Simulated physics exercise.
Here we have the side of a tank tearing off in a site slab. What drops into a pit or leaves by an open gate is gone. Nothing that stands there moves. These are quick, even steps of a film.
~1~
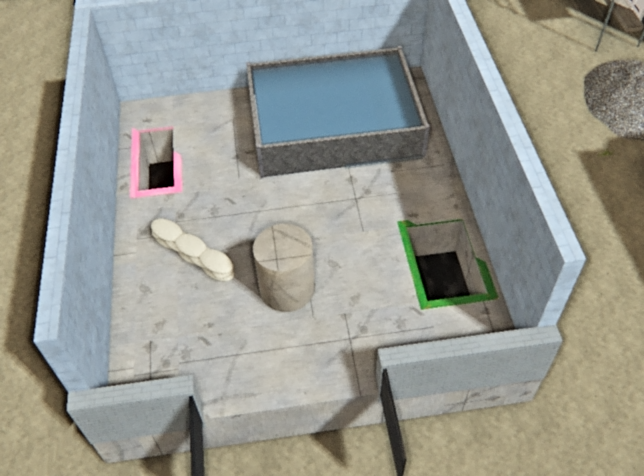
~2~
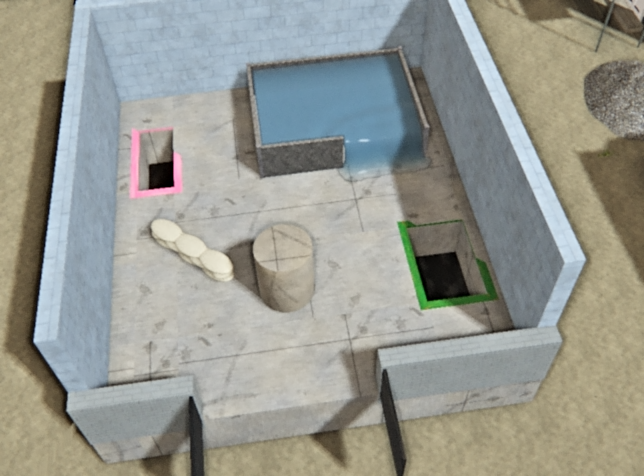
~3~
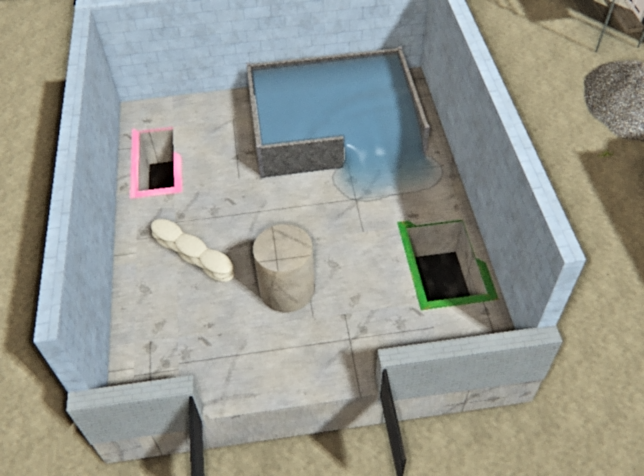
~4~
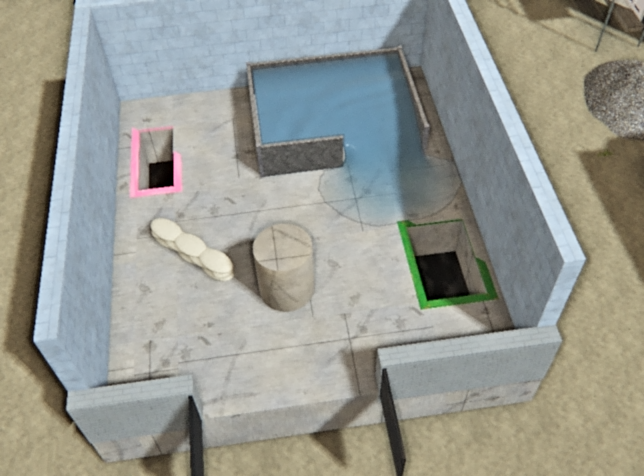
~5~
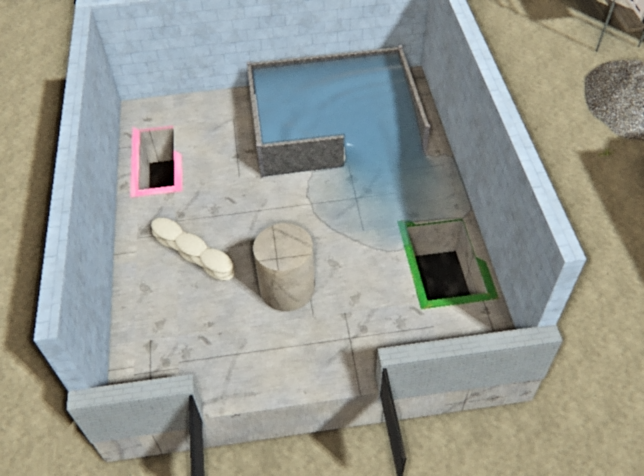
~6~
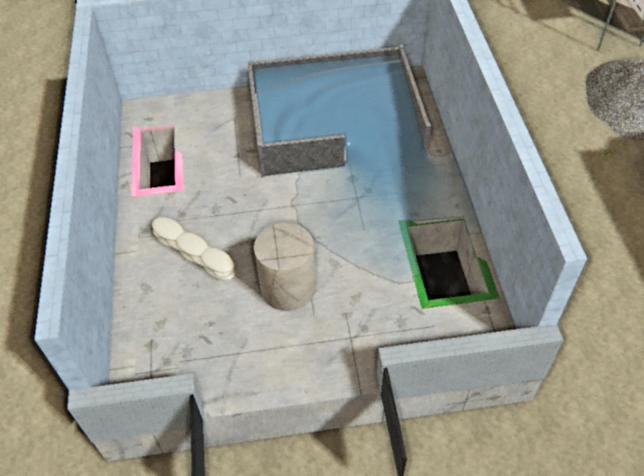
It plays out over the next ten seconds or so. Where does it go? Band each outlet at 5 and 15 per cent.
In the end: The gate takes above 15 %; the green pit takes above 15 %; the pink pit takes not even 5 %.
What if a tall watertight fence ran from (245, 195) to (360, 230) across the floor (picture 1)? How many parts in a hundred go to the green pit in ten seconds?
Parts in a hundred: Green 60.
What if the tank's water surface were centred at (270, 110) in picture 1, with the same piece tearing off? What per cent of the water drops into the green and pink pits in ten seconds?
In per cent: Green 35, pink 2.
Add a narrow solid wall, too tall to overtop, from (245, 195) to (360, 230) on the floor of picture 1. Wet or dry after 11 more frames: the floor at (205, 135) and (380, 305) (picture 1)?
In that order: Not flooded, flooded.
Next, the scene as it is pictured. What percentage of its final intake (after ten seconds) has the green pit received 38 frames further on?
Close to 80 %.
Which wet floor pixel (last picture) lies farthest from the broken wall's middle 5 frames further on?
I would point to (381, 375).
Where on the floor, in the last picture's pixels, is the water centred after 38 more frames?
Near (356, 167).
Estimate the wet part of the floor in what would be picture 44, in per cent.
I make it 45 per cent.
A moment on, water covers 30 % of the floor; the gate 0 %, the green pit 7 %, the pink pit 0 %.
Next, water covers 35 % of the floor; the gate 1 %, the green pit 16 %, the pink pit 0 %.
Then, water covers 40 % of the floor; the gate 6 %, the green pit 28 %, the pink pit 0 %.
Later, water covers 45 % of the floor; the gate 13 %, the green pit 42 %, the pink pit 0 %.
In the end, water covers 45 % of the floor; the gate 18 %, the green pit 53 %, the pink pit 0 %.
